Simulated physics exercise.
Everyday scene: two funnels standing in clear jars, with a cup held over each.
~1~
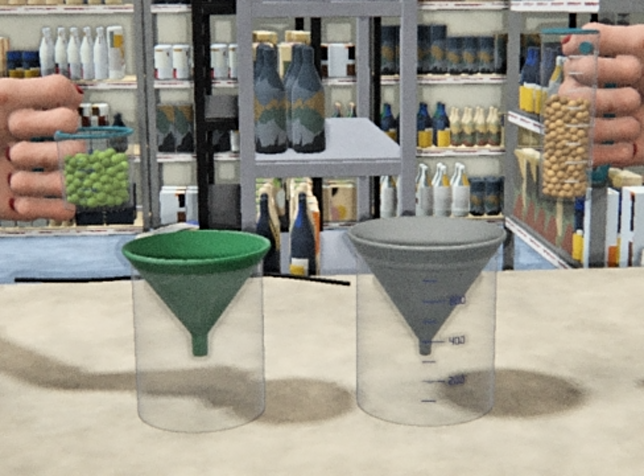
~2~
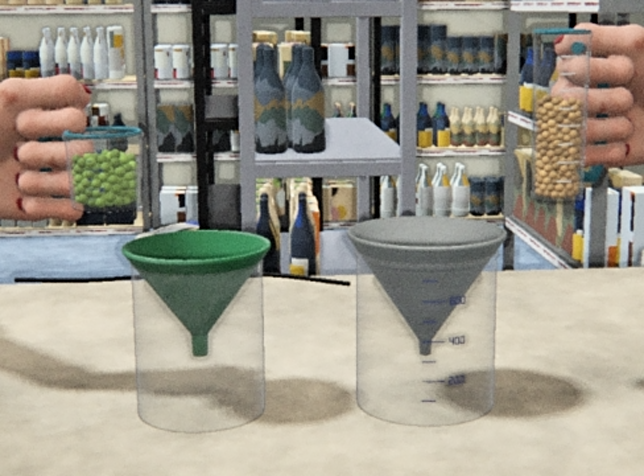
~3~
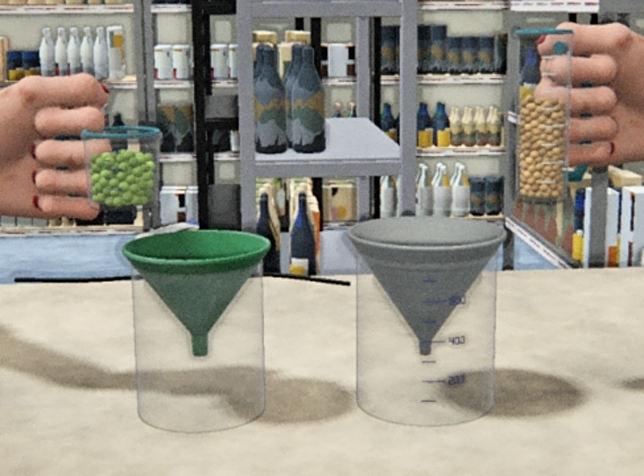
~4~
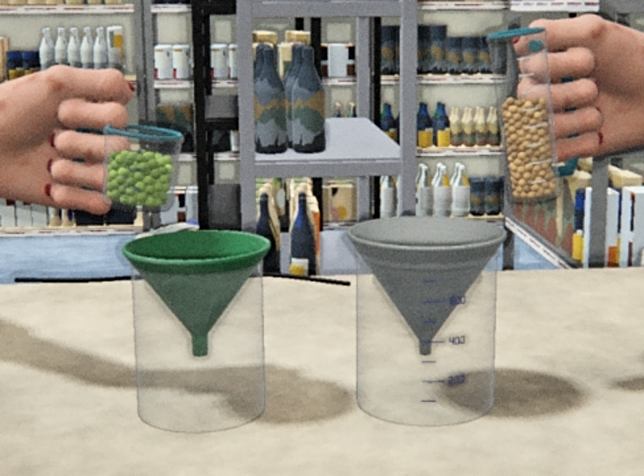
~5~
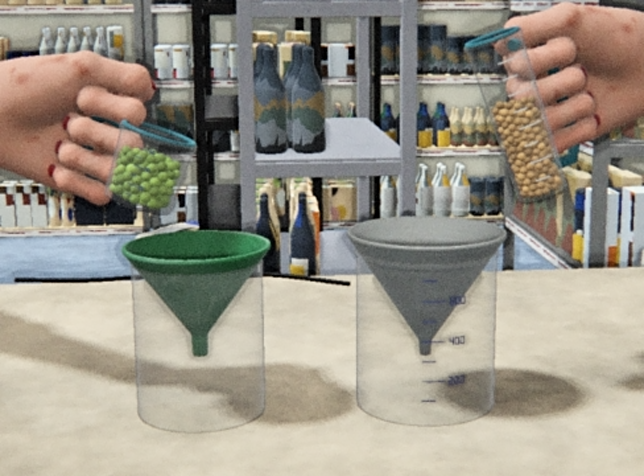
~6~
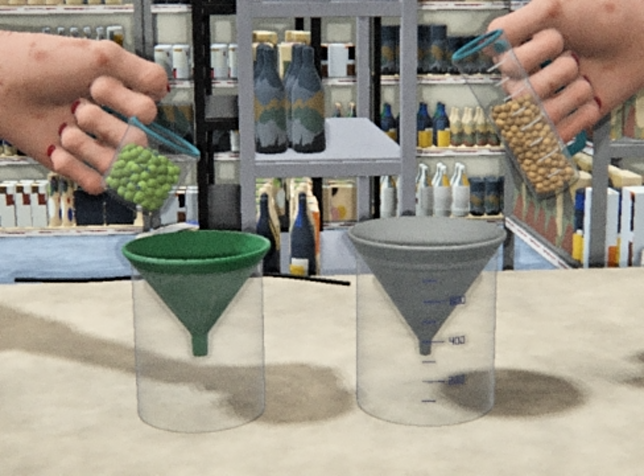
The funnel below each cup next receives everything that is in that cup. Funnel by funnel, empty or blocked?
Left: Blocked; right: Blocked.
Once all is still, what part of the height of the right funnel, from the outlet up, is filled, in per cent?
Fill level: Near 65 per cent.
Then, 0.31 s later than the last frame, left, every one still in the cup; right, every one still in the cup.
Then, 0.65 s later than the last frame, left, almost all still in the cup, just a few in or over the funnel; right, every one still in the cup.
Then, 1.04 s later than the last frame, left, about a tenth still in the cup, almost all in or over the funnel; right, roughly half still in the cup, roughly half in or over the funnel.
When it is over, left, every one stuck in the funnel, not one down in the jar; right, almost all stuck in the funnel, not one down in the jar, just a few beside the jar.
